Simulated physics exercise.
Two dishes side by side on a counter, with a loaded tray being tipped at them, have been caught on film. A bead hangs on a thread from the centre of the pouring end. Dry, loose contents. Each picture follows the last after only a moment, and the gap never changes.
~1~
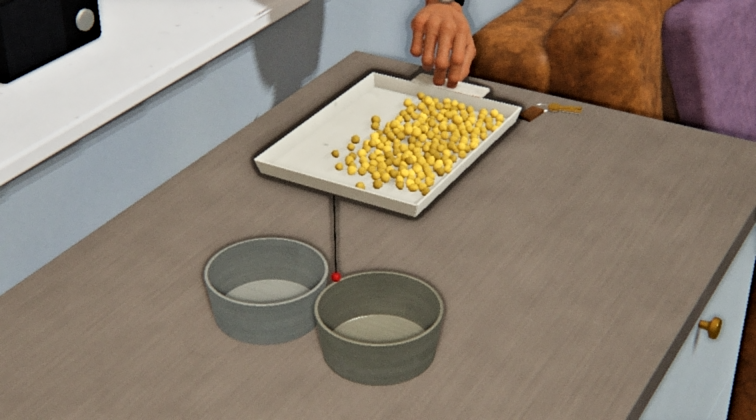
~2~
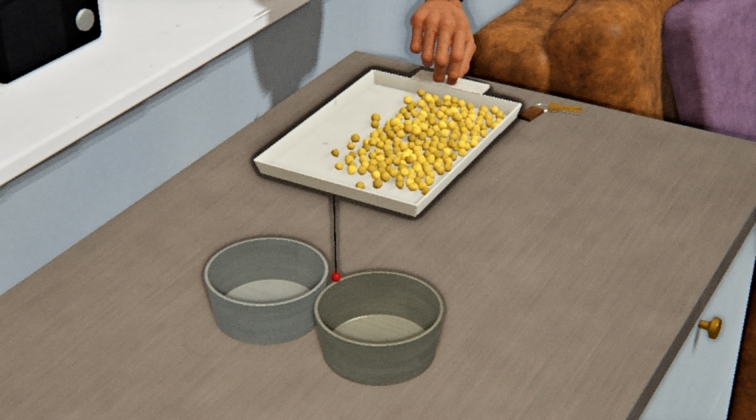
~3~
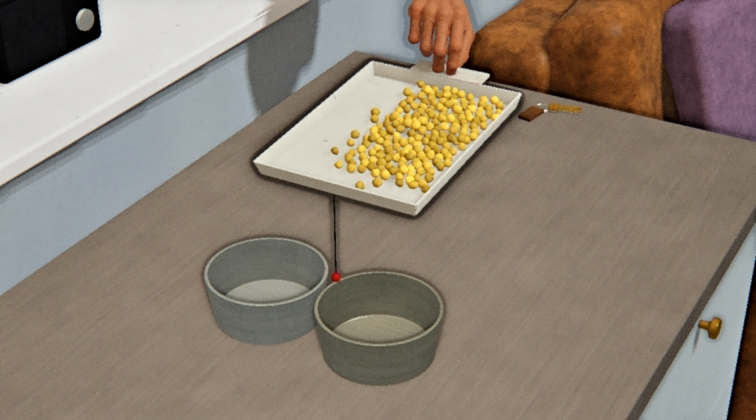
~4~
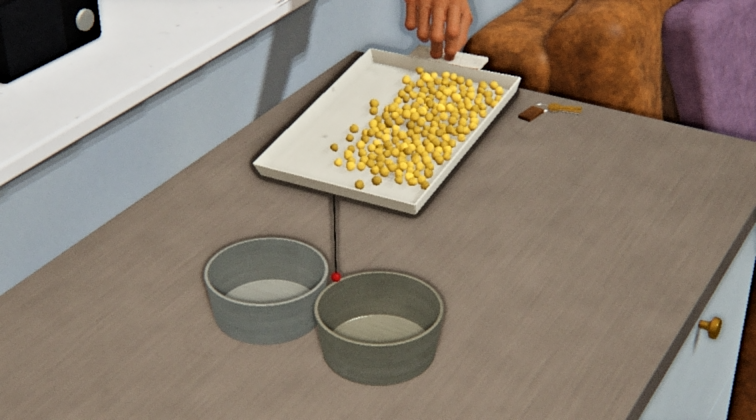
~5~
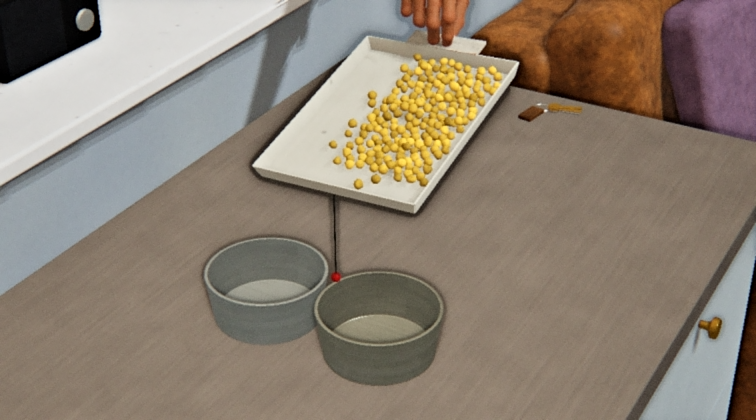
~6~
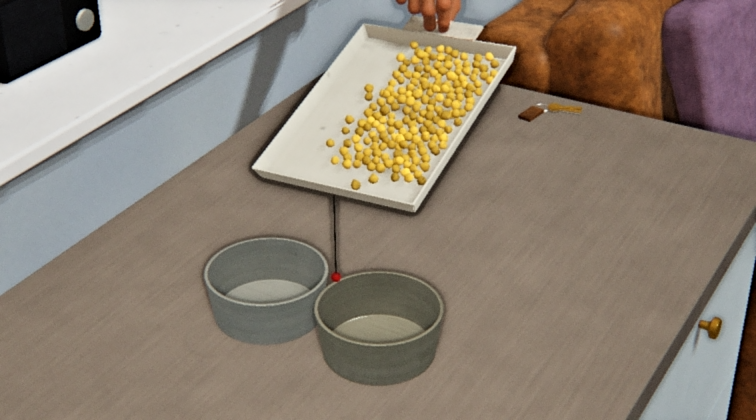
A white tray heaped with yellow puffed balls tilts steadily above a grey-brown counter, seen from above at an angle by a still camera. A hand grips its far end, while a red bead hangs on a dark thread from the near edge, by two round grey dishes standing side by side. The far end rises, the near edge dips slightly toward its left corner, and the balls shift very little.
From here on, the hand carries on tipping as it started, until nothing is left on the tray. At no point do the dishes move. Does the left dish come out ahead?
The left dish.
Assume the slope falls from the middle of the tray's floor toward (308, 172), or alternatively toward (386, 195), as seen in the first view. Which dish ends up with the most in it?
The leftmost dish, then the rightmost dish.
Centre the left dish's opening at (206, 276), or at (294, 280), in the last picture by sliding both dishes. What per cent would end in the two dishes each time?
Close to 90 per cent, followed by close to 60 per cent.
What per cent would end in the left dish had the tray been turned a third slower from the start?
Around 60 in every hundred.
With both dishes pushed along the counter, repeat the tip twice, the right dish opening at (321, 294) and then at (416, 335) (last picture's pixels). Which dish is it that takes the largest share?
On the first go the right-side one comes out on top, and on the second go the left-side one.
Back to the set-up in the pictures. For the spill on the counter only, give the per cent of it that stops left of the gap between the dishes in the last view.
Around 80 per cent, give or take.
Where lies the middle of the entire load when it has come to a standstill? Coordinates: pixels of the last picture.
Somewhere close to (271, 326) in the last picture.
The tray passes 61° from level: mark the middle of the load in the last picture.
In the last view, the load is centred close to (321, 165).
Shortly afterwards, tray tipped steeply; the bulk on the tray; only a few in the right dish; only a few in the left dish; only a few outside both; a little in the air.
Next, tray tipped right over; near a third on the tray; a little in the right dish; near a quarter in the left dish; a little outside both; near a quarter in the air.
Some moments later, tray tipped past a quarter turn; near a quarter in the right dish; near half in the left dish; near a third outside both.
In the end, tray tipped past a quarter turn; near a quarter in the right dish; near half in the left dish; near a third outside both.
